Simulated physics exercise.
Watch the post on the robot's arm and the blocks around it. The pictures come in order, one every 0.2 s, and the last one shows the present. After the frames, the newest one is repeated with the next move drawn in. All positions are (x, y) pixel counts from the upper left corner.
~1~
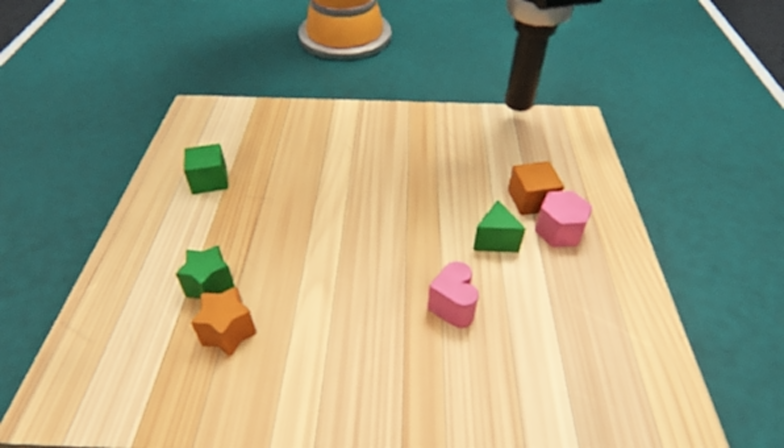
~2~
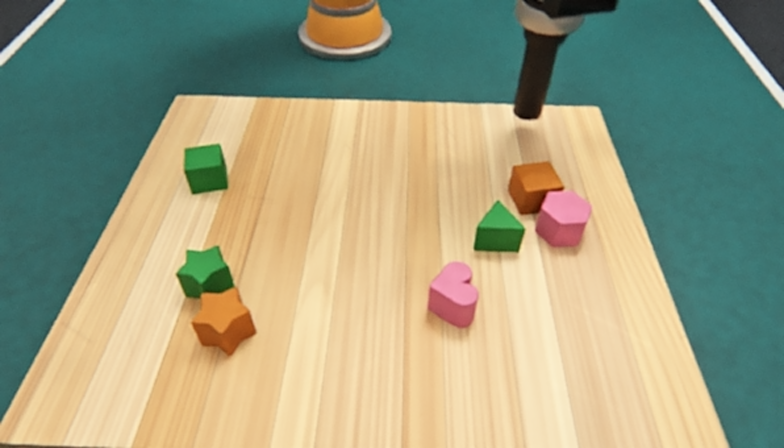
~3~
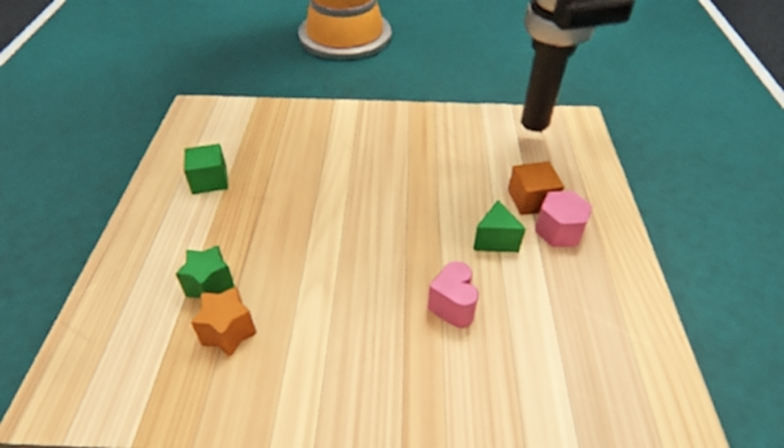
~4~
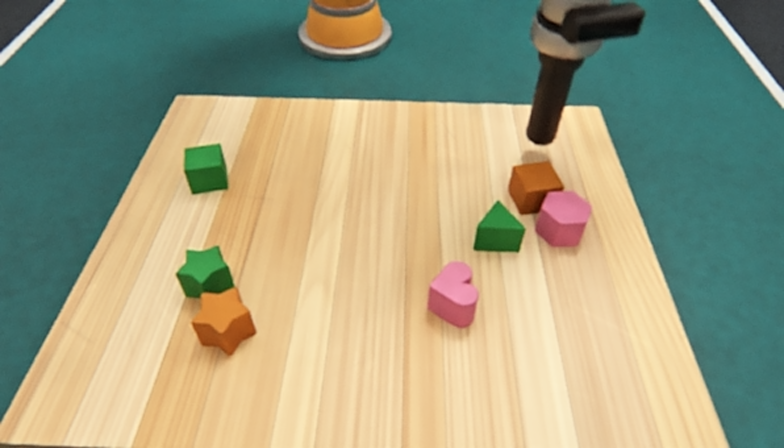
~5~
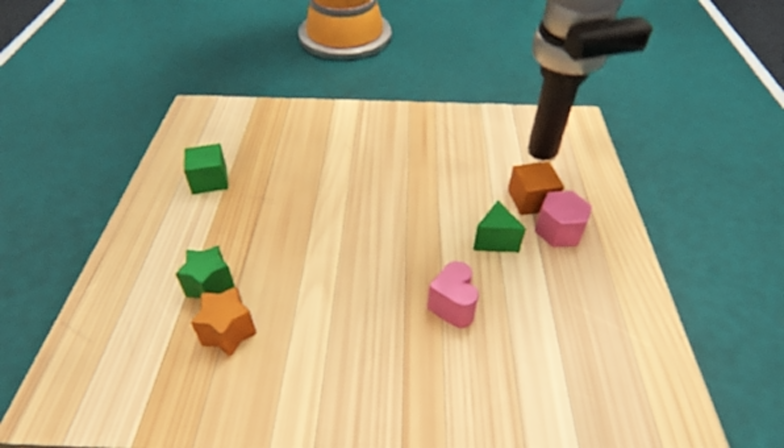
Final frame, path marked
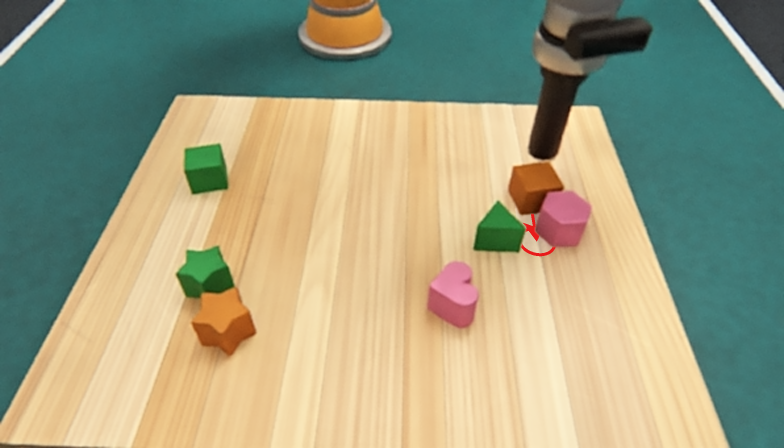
At the start, a dark post on a robot's arm hovers near the far right edge of a wooden board scattered with green, orange and pink blocks. The post moves gradually nearer, drifting slightly right, until its tip is just behind the orange square block, while all the blocks stay still.
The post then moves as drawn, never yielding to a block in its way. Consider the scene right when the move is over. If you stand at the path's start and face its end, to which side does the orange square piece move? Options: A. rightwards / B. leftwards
The one that fits is A, rightwards.
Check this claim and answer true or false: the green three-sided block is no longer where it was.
Verdict: True.
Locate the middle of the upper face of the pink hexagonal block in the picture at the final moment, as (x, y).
I'd expect the centre of its top face to be at (583, 241).
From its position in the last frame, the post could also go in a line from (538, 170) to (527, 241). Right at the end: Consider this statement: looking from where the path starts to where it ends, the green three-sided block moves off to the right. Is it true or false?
That claim is true.
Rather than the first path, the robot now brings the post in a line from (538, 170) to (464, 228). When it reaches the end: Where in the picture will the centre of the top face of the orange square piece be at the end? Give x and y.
Somewhere near (526, 203).
The line goes from (538, 170) over (532, 203) to (537, 241).
On the path given first. One third of the way, post (537, 174); orange square piece (533, 192); pink hexagonal block (571, 222), turned 25° anticlockwise.
Two thirds of the way, post (537, 198); green three-sided block (485, 227); orange square piece (523, 213), turned 40° clockwise; pink hexagonal block (573, 228), turned 45° anticlockwise.
At the end, post (542, 224); green three-sided block (472, 233); orange square piece (514, 234), turned 75° clockwise; pink hexagonal block (583, 241), turned 65° anticlockwise.
